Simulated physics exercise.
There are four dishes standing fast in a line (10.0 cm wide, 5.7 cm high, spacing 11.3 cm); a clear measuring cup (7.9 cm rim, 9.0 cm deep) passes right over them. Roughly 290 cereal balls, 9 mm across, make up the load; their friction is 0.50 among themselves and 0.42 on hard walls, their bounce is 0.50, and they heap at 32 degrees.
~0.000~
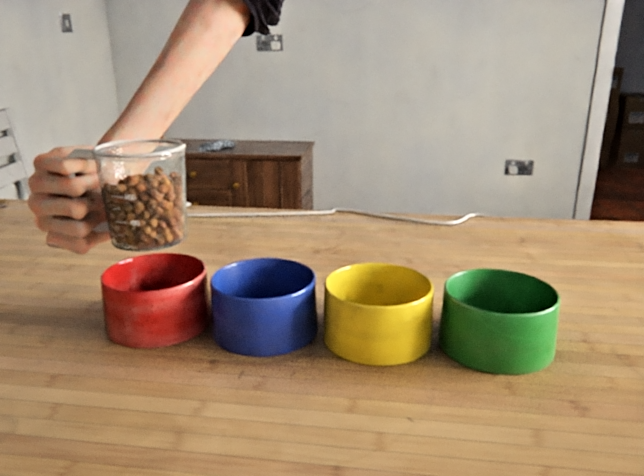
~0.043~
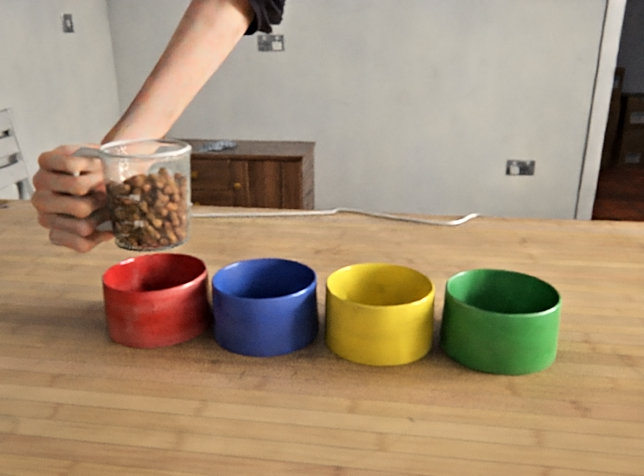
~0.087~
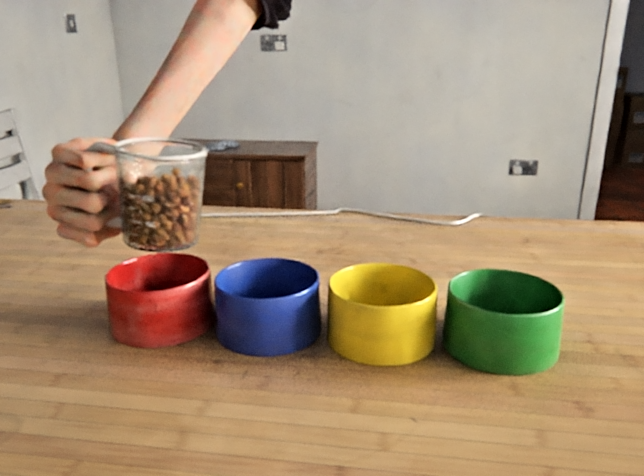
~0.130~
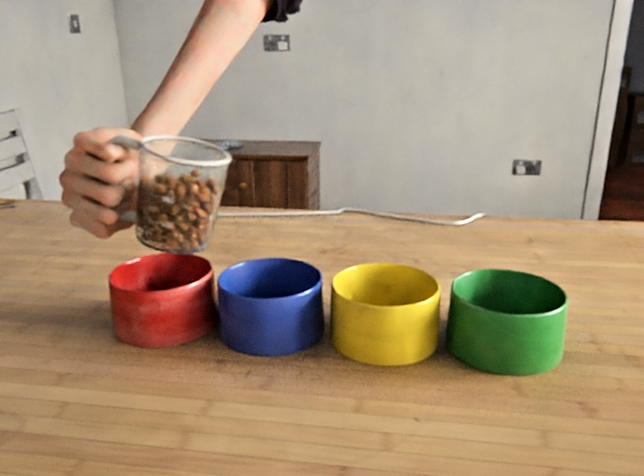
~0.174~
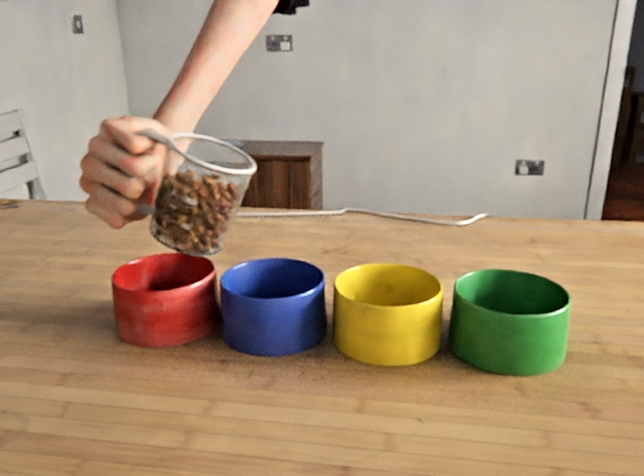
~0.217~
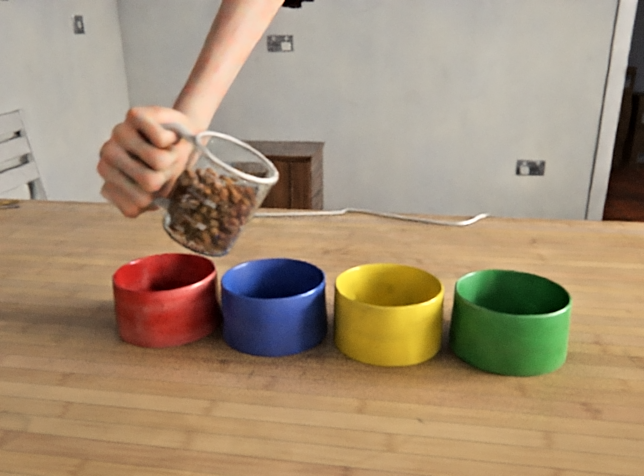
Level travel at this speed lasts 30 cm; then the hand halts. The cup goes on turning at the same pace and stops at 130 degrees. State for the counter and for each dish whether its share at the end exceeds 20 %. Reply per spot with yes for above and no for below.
Red: No, below. Blue: No, below. Green: Yes, above. Yellow: No, below. Counter: No, below.
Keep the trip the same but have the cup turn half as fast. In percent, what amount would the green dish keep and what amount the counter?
Green 100, counter 0.
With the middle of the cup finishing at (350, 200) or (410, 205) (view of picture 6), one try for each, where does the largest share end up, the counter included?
Yellow, then green.
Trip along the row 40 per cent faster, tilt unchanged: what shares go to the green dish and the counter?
Shares: Green 90, counter 10.
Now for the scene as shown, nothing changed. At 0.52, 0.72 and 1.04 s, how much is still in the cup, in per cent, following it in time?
About 100, 70, 0 per cent.
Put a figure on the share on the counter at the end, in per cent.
About 5 %.
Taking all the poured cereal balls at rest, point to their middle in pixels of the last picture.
(517, 325).
After 0.52 s, tilt 89 degrees; cup holds 100 %.
Then, at 0.72 s, tilt 126 degrees; cup holds 70 %, green 20 %.
After 1.04 s, tilt 130 degrees; cup holds 0 %, green 95 %.
In the end, at 1.6 s, red 0 %, blue 0 %, green 95 %, yellow 0 %, counter 5 %.
